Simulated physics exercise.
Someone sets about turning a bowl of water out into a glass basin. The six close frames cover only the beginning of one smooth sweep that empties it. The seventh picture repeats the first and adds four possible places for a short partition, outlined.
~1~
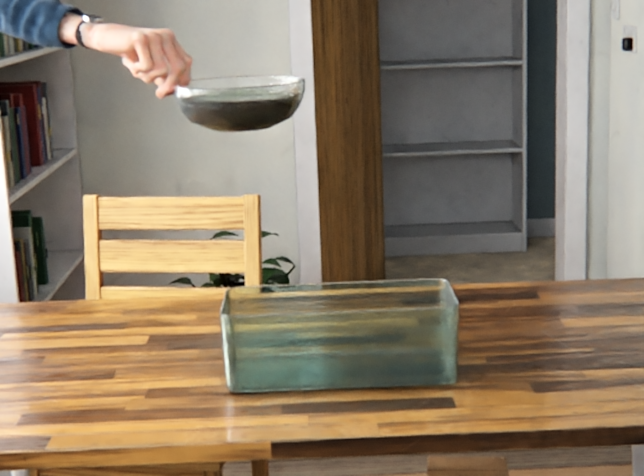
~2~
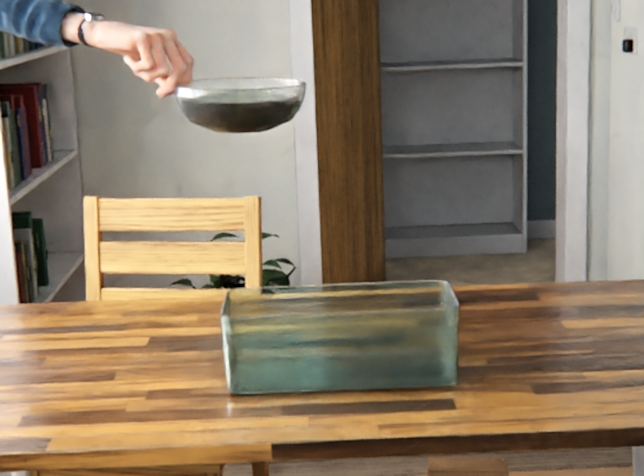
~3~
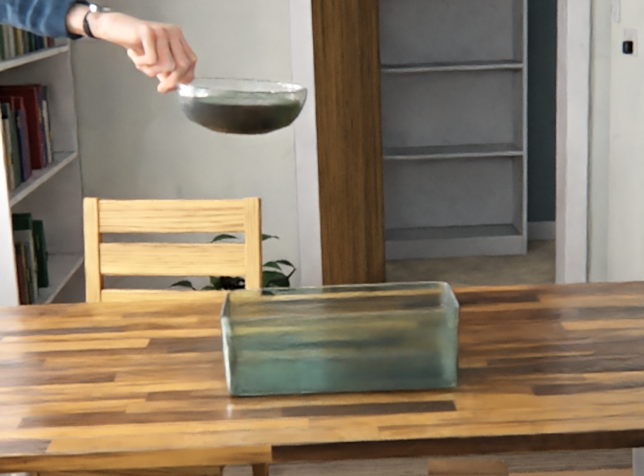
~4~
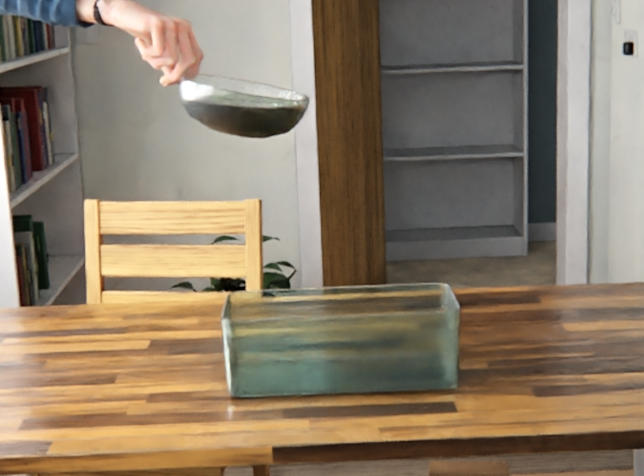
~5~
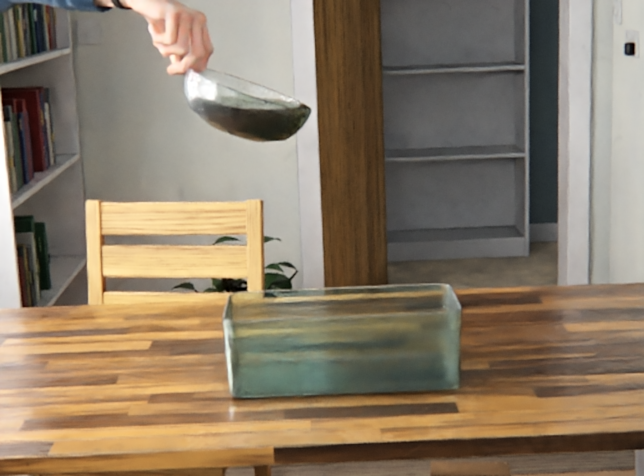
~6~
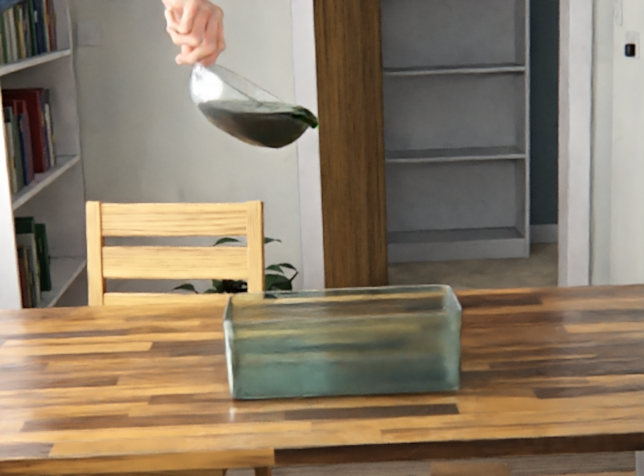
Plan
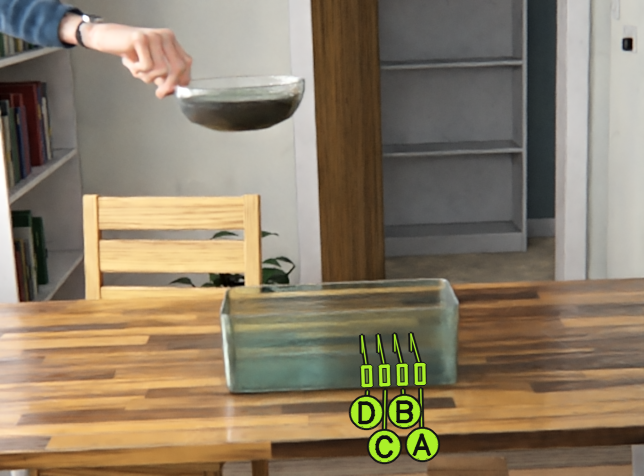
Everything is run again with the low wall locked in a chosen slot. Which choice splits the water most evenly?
I would pick slot D.
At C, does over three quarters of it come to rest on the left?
No.
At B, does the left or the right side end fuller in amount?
More ends on the left.
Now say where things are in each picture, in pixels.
Upright, lip at (303, 79); basin from (227, 391) to (457, 382); nothing has left yet.
Upright, lip at (304, 82); nothing has left yet.
Tipped about 6°, lip at (305, 88); nothing has left yet.
Tipped about 13°, lip at (308, 98); nothing has left yet.
Tipped about 22°, lip at (310, 109); nothing has left yet.
Tipped about 32°, lip at (309, 122); water is over the lip, down to (315, 125).
On the marked copy, A at (420, 388); B at (402, 389); C at (385, 390); D at (367, 391).
For slot A, about 72 % ends left of the wall and 18 % right of it; 10 % is lost outside.
For slot B, about 82 % ends left of the wall and 13 % right of it; 5 % is lost outside.
For slot C, about 64 % ends left of the wall and 32 % right of it; 4 % is lost outside.
For slot D, about 49 % ends left of the wall and 48 % right of it; 3 % is lost outside.
